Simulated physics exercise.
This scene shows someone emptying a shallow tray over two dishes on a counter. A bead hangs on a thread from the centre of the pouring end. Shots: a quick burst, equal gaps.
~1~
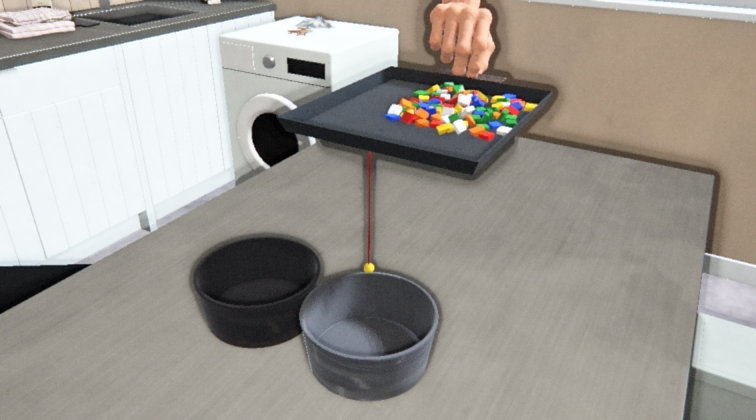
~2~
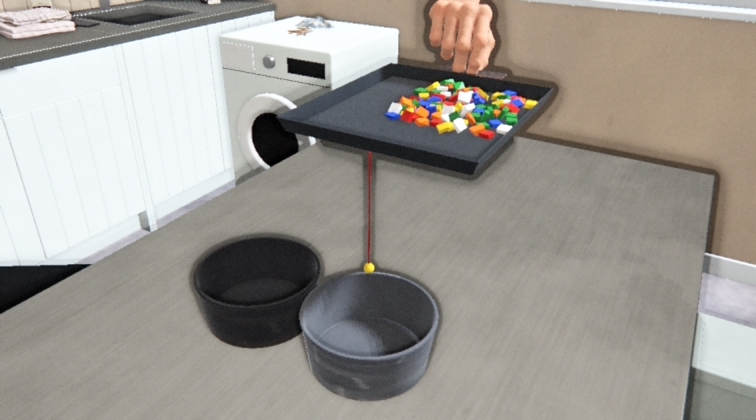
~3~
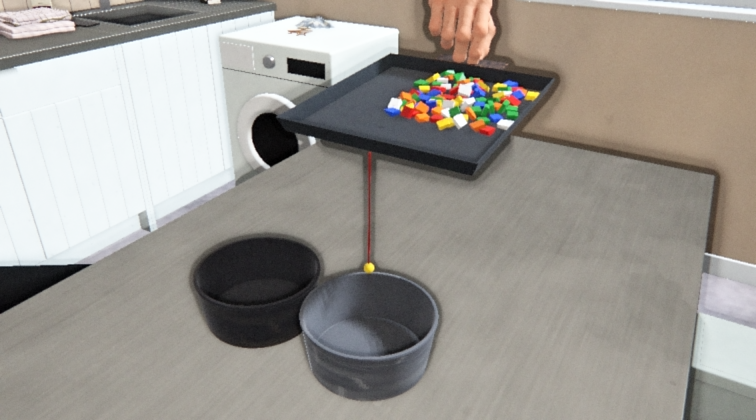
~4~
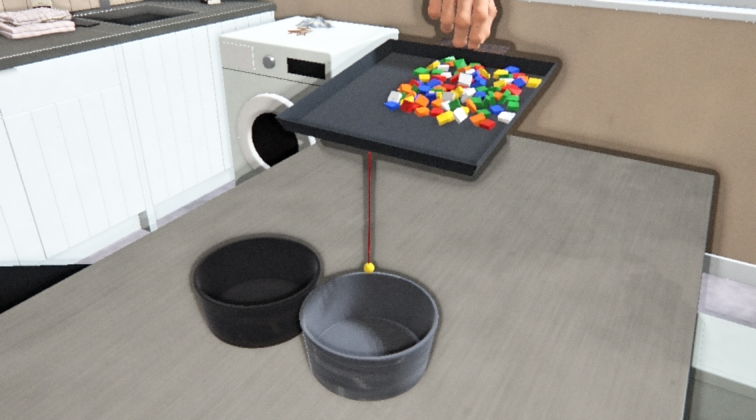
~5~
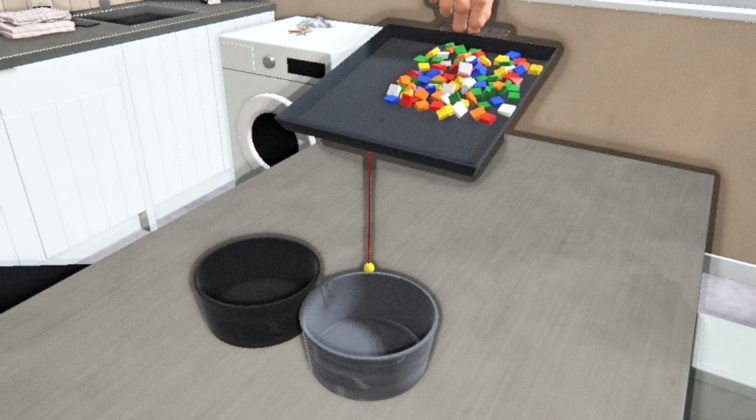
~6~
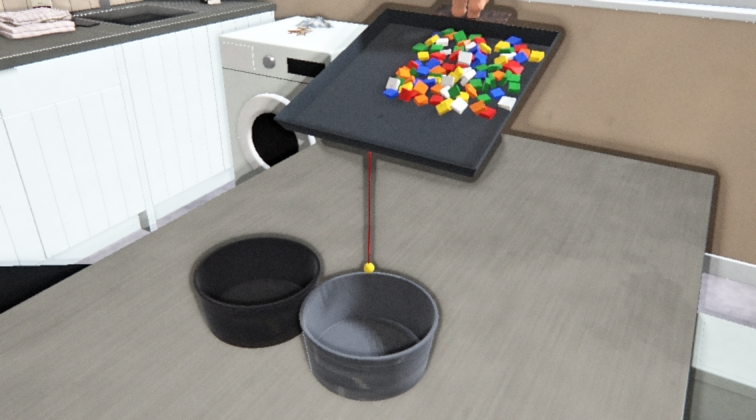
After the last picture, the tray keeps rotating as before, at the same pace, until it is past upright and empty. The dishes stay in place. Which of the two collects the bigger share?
Most of the load heads over to the right dish, I'd guess.
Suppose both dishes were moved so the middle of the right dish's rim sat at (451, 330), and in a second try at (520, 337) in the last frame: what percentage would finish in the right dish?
Trial 1 near 40 percent, trial 2 near 0 percent.
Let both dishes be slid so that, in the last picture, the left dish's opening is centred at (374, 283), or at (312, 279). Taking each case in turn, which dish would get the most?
The first time it's the left-side dish, the second time it's the right-side dish.
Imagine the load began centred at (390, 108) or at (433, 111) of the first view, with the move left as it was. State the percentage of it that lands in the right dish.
About 60 % and 70 %.
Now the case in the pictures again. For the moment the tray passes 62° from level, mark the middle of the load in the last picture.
Near (404, 152).
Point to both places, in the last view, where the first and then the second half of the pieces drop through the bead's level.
First near (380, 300), later near (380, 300).
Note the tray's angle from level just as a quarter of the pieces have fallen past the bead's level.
Close to 75 degrees, I reckon.
Shortly afterwards, tray tipped steeply; the bulk on the tray; near a quarter in the air.
Next, tray tipped right over; near a third on the tray; near a third in the right dish; only a few in the left dish; a little outside both; near a quarter in the air.
Some moments later, tray tipped past a quarter turn; the bulk in the right dish; a little in the left dish; a little outside both.
In the end, tray tipped past a quarter turn; the bulk in the right dish; a little in the left dish; a little outside both.
